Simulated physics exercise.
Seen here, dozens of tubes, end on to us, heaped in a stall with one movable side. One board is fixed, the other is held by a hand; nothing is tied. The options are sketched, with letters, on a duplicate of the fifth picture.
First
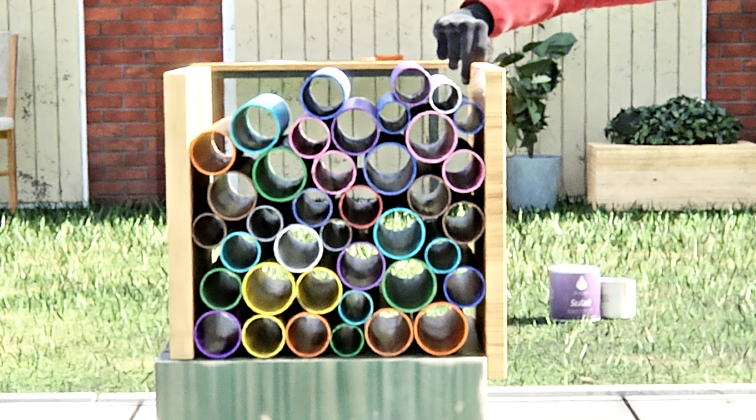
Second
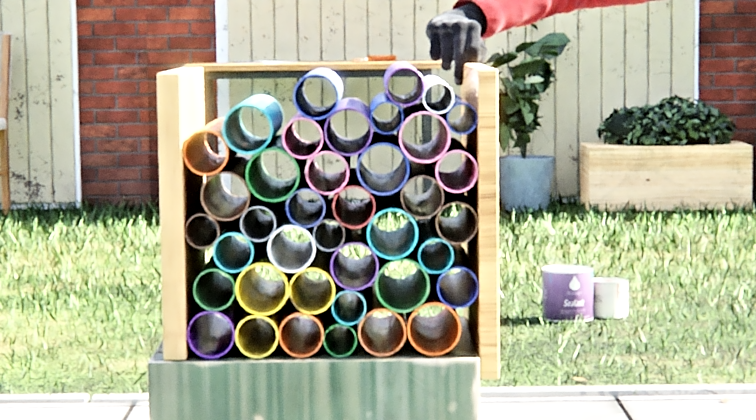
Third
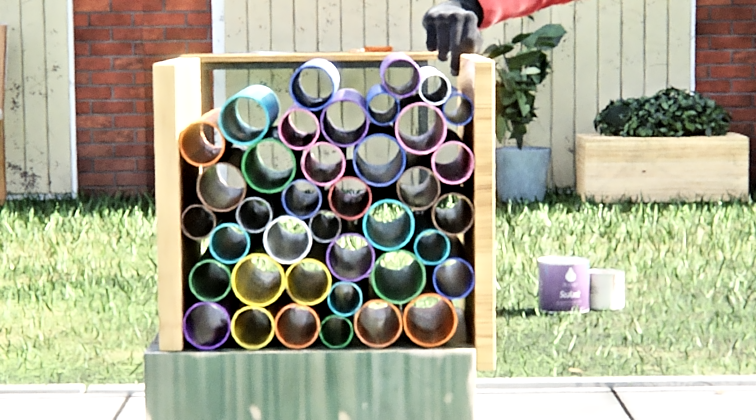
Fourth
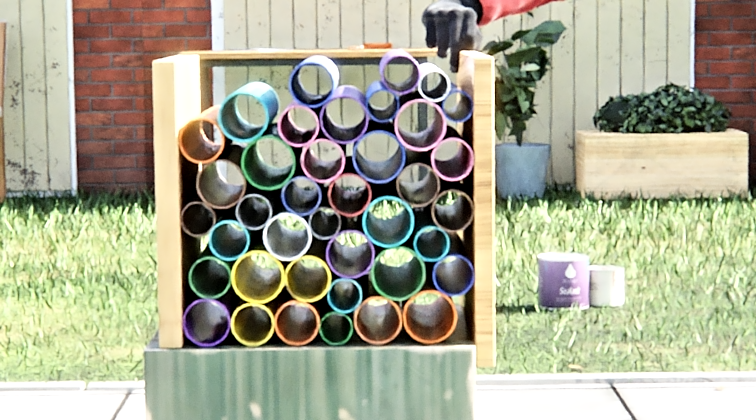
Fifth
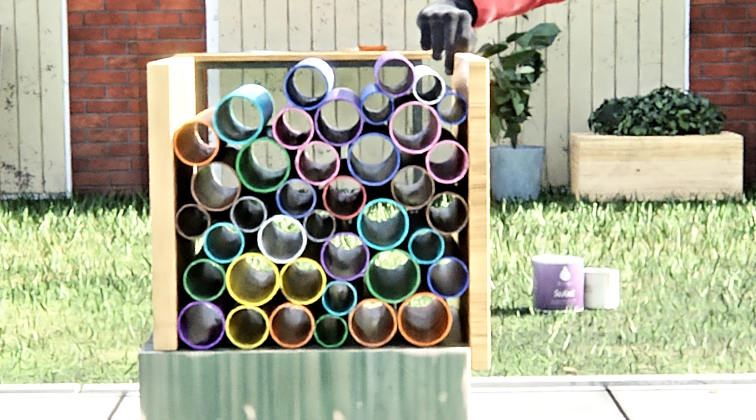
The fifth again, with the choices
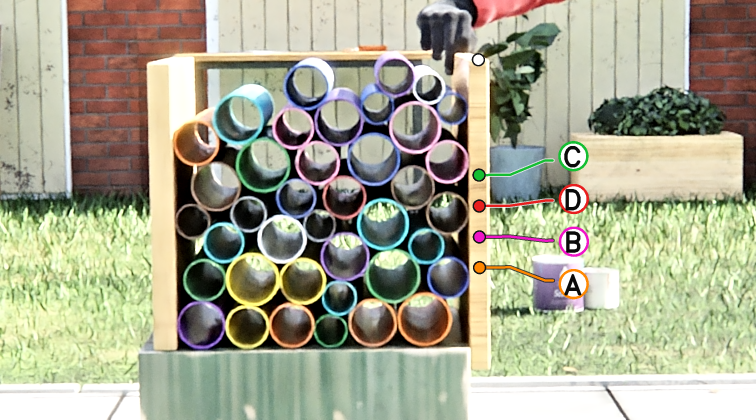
The whole scene drifted slightly to the left, but the colourful tubes stayed heaped between the wooden boards, with no clear shifting among them, while a dark hand stayed at the right board's top.
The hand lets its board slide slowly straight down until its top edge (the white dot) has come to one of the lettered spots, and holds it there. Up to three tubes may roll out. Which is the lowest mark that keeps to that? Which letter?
No lower than C.
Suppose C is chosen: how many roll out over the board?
The count is two.
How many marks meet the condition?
One of the four.
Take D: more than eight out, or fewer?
At D, fewer than eight.
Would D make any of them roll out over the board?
At D: Yes.
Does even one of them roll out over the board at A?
Yes.
On the copy, A at (480, 268); B at (479, 237); C at (479, 175); D at (479, 206); the white dot at (478, 60).
On C. First, top of the board (469, 115).
Then, top of the board (469, 175).
Finally, top of the board (469, 175), two out over the board.
By contrast, A more than three out over the board; B more than three out over the board; D more than three out over the board.
